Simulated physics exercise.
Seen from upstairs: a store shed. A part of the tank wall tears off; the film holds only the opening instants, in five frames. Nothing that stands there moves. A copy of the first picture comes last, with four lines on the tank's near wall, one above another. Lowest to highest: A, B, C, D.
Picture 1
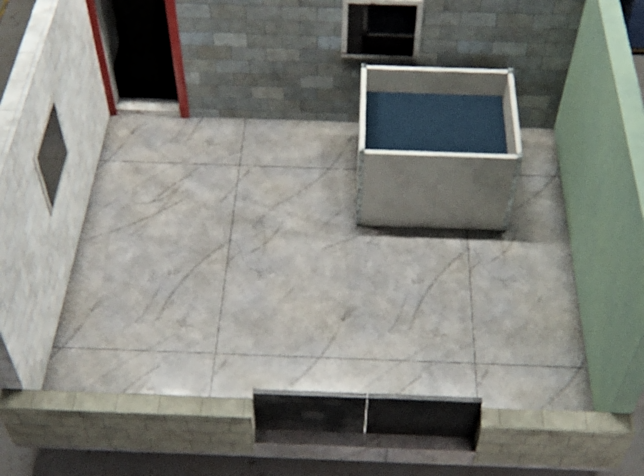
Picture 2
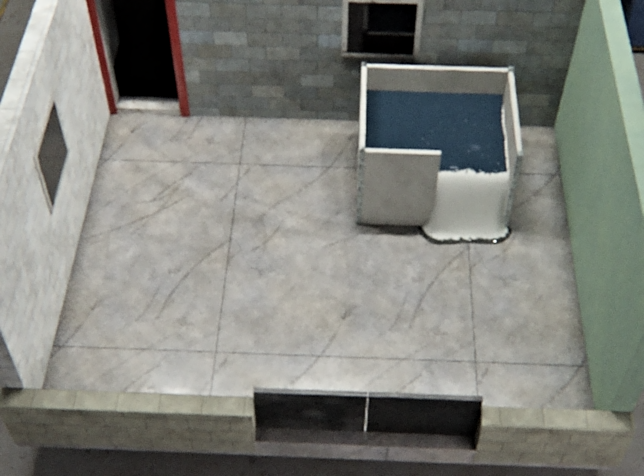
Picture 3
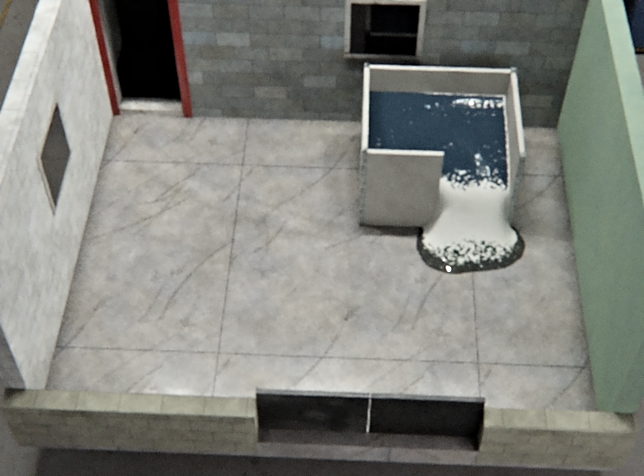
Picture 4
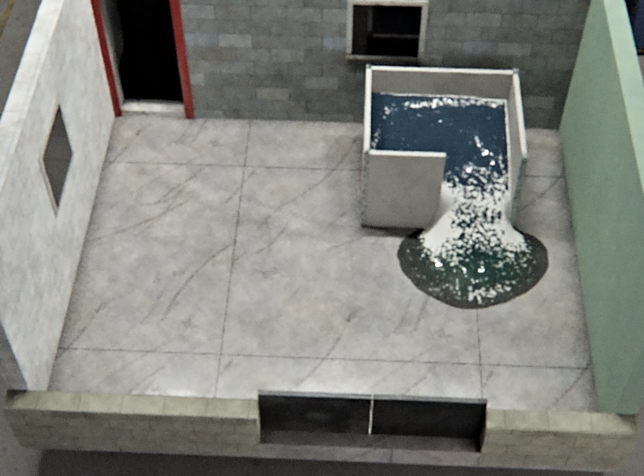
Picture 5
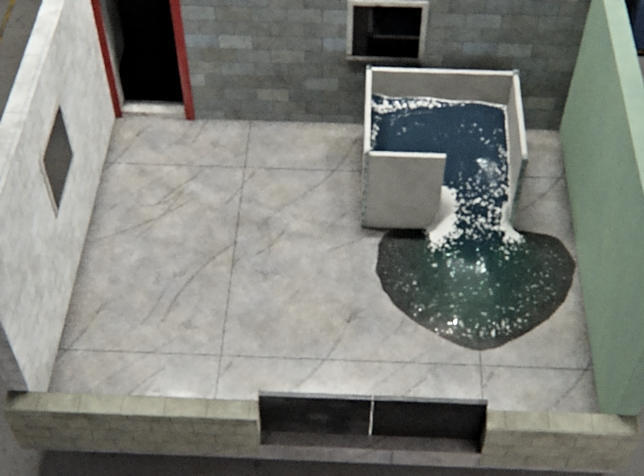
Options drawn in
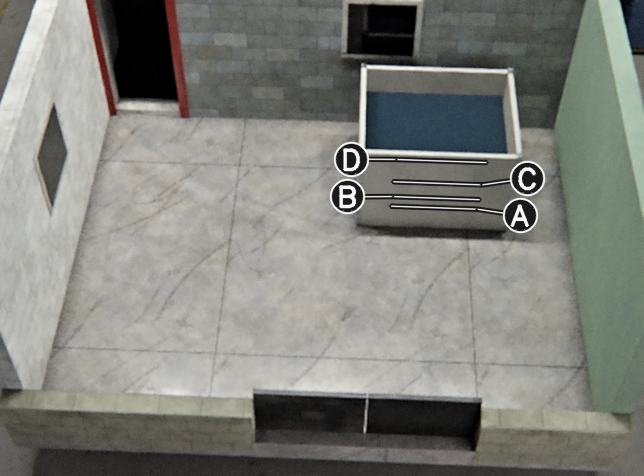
Water pours through an opening in the tank's front and spreads across the grey floor.
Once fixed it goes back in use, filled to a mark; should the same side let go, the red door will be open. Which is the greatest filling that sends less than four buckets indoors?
B is the one.
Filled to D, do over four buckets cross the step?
Yes, it does.
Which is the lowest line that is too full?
The answer is C.
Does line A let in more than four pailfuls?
No.
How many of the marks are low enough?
Two of the four.
On the marked copy, A at (434, 207); B at (435, 198); C at (437, 183); D at (440, 160); from the bottom up A, B, C, D.
With A, nothing gets over.
With B, a splash gets over, under a bucket.
With C, about 9 bucketfuls get in.
With D, dozens of bucketfuls pour in.
